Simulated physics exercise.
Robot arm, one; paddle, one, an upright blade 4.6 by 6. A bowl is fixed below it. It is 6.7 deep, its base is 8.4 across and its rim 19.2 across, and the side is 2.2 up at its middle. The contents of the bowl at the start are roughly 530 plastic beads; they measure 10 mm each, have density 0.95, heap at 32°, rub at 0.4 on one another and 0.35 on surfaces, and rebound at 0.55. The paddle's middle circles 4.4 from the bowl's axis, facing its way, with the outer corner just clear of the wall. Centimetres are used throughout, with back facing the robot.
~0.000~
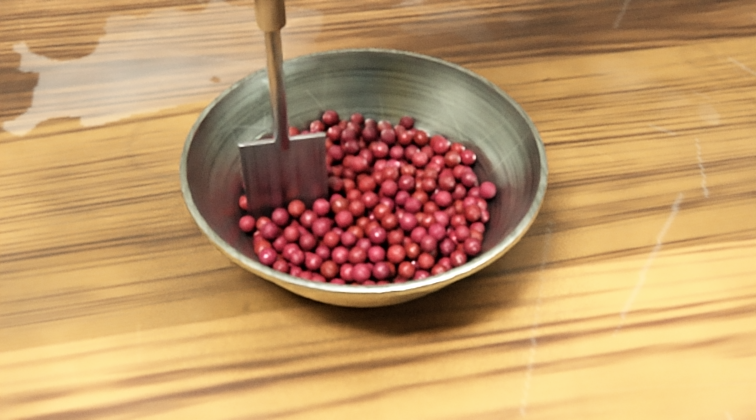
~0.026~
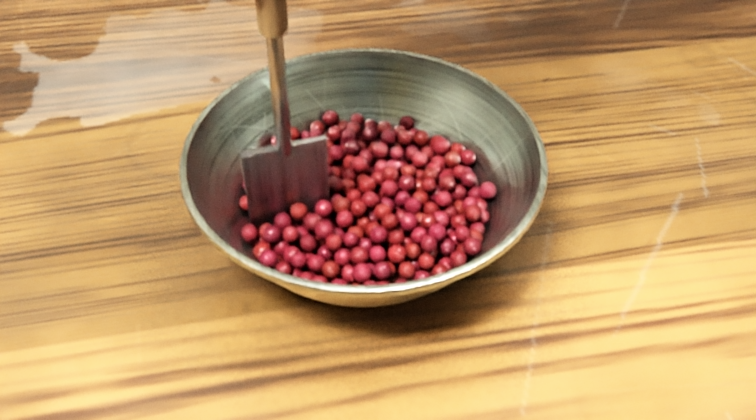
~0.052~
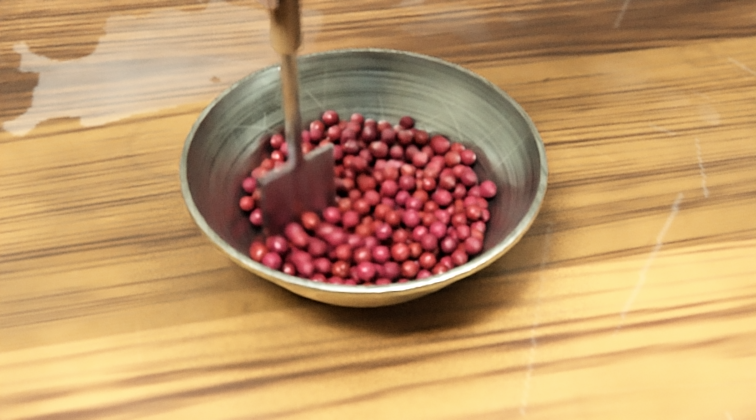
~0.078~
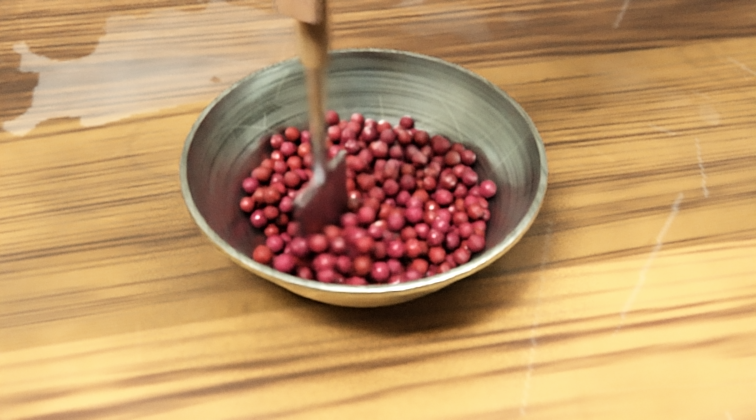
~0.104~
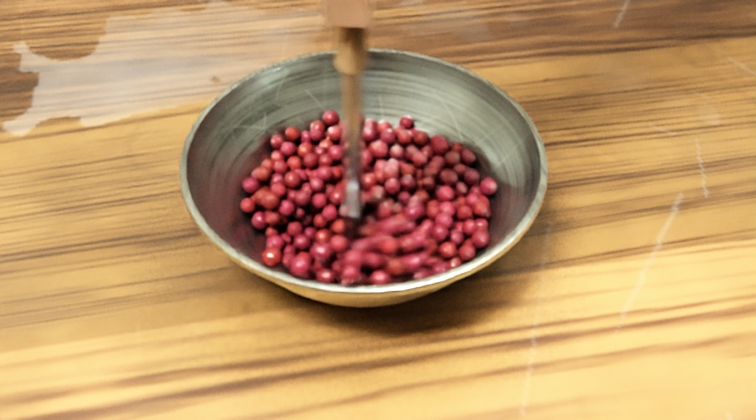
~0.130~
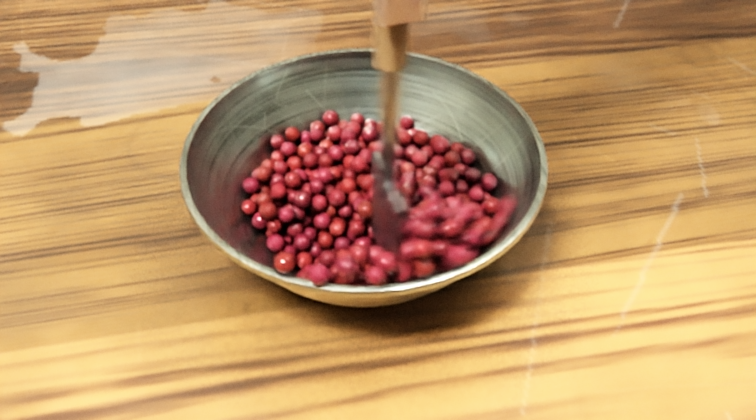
A flat metal paddle swept through a shallow metal bowl of small reddish-pink beads, starting at the left, turning as it curved along the near side, and pushing beads toward the right.
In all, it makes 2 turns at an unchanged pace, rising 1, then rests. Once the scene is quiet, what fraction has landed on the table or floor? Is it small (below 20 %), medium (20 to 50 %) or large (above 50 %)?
It is medium.
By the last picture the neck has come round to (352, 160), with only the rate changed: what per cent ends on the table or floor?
I'd say near 15 per cent.
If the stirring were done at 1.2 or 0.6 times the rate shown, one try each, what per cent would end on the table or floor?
Roughly 35 and 5 per cent.
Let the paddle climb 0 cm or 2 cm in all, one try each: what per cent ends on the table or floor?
That gives about 40 per cent and 20 per cent, in order.
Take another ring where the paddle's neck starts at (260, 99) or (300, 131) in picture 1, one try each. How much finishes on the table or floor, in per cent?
I'd guess some 10 and 20 percent.
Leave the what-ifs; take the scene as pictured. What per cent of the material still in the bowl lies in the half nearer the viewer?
Estimate: Some 50 %.
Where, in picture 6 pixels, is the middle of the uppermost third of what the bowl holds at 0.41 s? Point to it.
About pixel (270, 175).
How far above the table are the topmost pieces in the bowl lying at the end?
Around 5.5 cm above the table.
By 0.41 s, 338° round, highest piece 9 above the table; 433 in the bowl, 61 on the table or floor, 37 in flight or on the tool.
By 0.69 s, 221° round, highest piece 8 above the table; 396 in the bowl, 129 on the table or floor, 6 in flight or on the tool.
By 1.03 s, 0° round, highest piece 6 above the table; 388 in the bowl, 143 on the table or floor.
By 1.73 s, 0° round, highest piece 6 above the table; 388 in the bowl, 143 on the table or floor.
Final count, 388 in the bowl, 143 on the table or floor. That is 27 % on the table or floor.
